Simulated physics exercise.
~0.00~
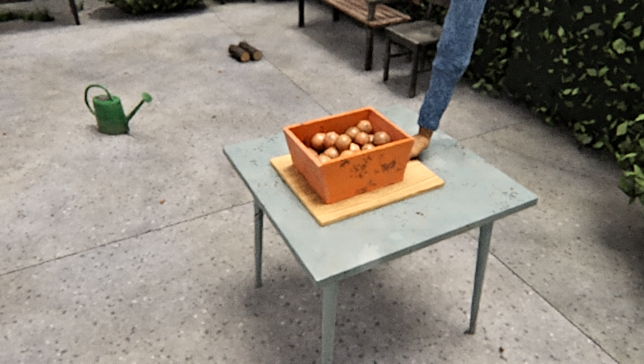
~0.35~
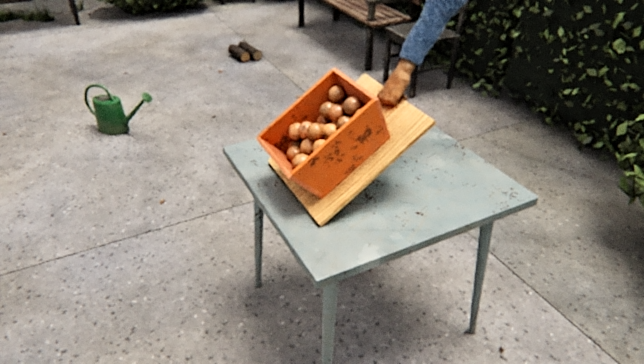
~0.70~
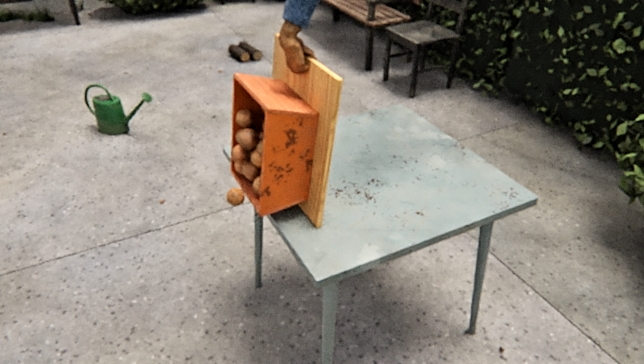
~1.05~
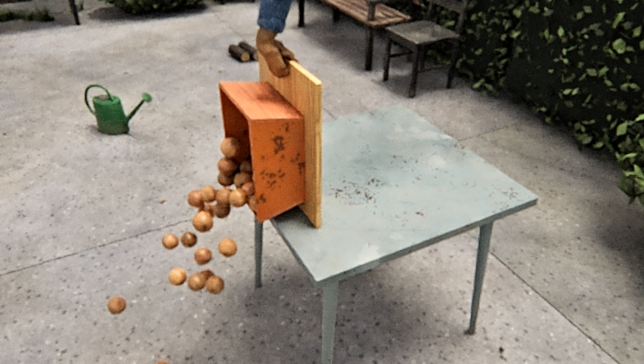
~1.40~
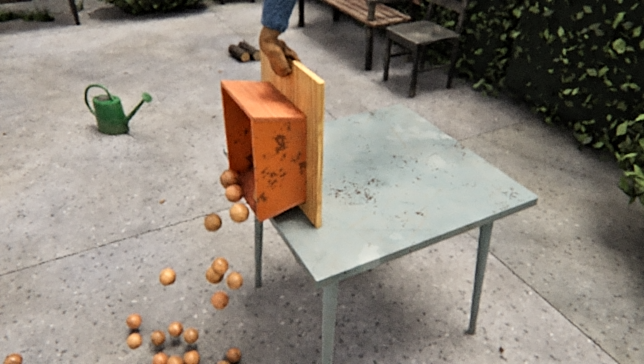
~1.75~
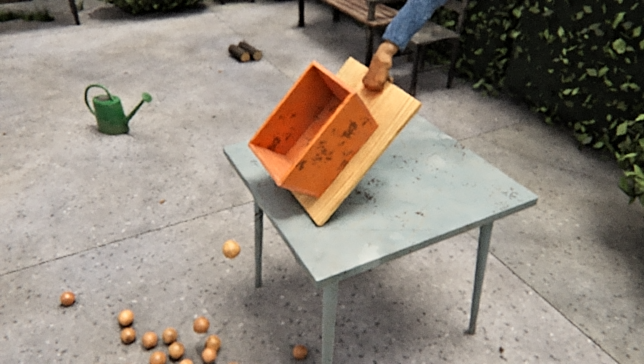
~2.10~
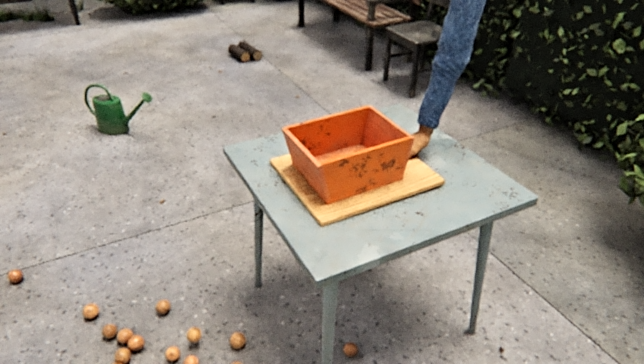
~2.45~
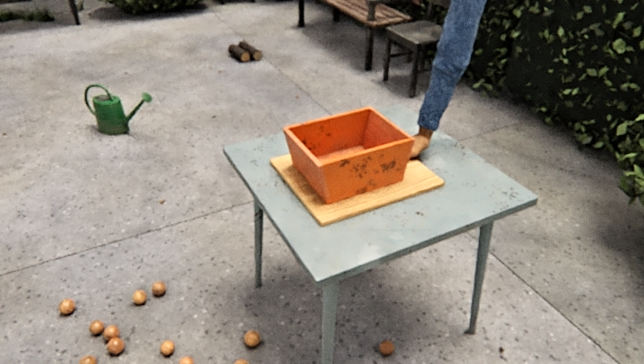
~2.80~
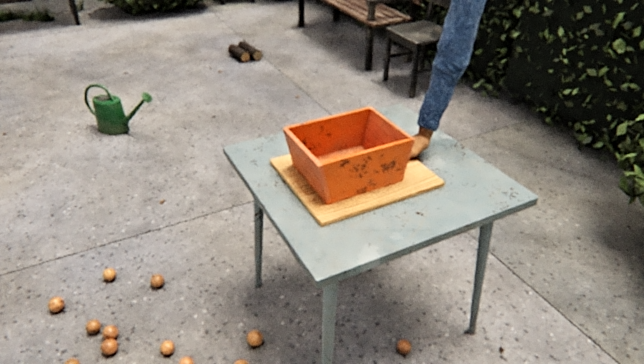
A hand in a brown glove and blue denim sleeve grips the right edge of a light wooden board on a pale grey-green table, seen from above on a concrete patio. An orange crate full of round brown onions sits fixed to the board, with a green watering can to the left and a leafy hedge behind. The hand lifts the board's right end until it stands upright, and the onions tumble from the crate to the ground. It then lowers the board flat again, leaving the crate empty while scattered onions roll and settle on the concrete at lower left and beneath the table.
